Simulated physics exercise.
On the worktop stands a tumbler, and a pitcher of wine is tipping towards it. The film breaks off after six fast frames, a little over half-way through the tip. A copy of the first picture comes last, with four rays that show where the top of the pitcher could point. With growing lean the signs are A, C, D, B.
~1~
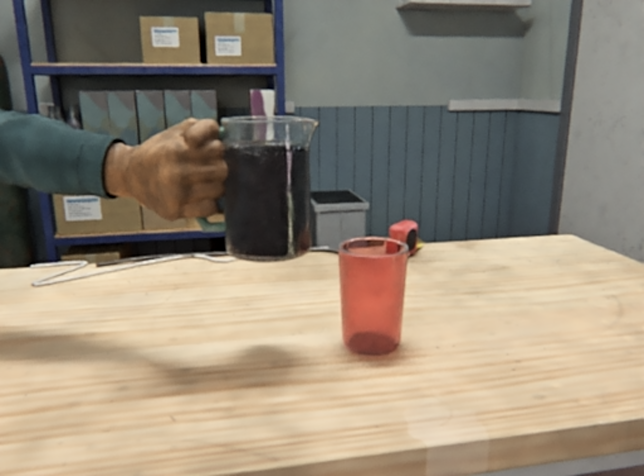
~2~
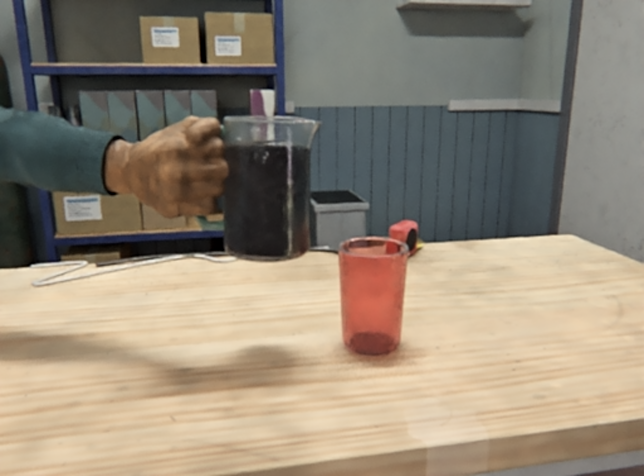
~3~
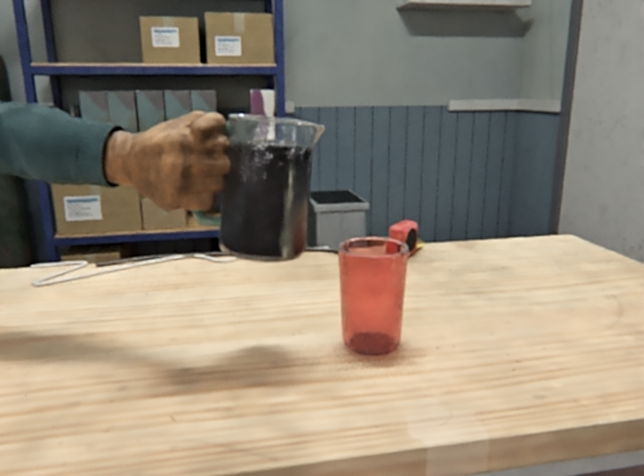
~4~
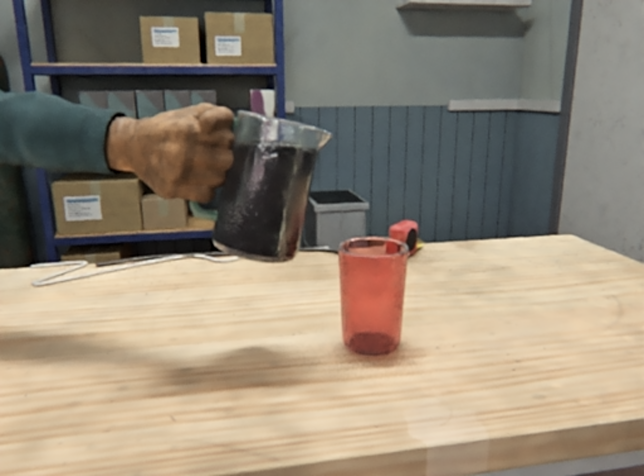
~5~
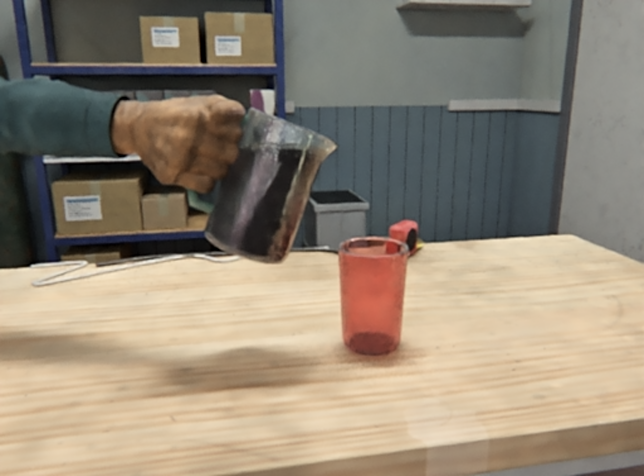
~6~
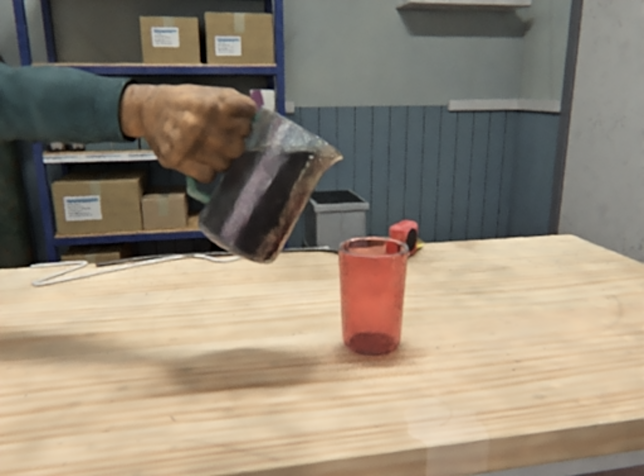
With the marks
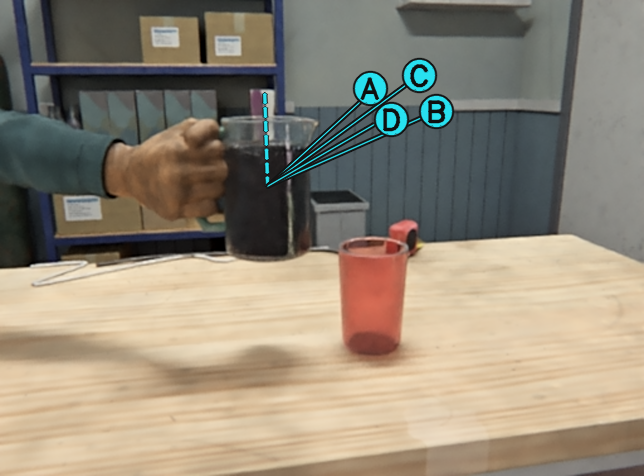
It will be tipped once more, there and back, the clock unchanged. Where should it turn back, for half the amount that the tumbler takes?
Go for B.
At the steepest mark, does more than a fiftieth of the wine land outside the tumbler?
No.
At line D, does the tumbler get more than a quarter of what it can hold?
Yes, it does.
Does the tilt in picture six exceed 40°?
No, it does not.
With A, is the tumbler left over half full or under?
Under.
On the marked copy, A at (359, 102); B at (420, 118); C at (405, 85); D at (373, 124).
Choosing A, the tumbler ends with about 18 % of what it can hold.
Choosing B, the tumbler ends with about 49 % of what it can hold.
Choosing C, the tumbler ends with about 26 % of what it can hold.
Choosing D, the tumbler ends with about 36 % of what it can hold.
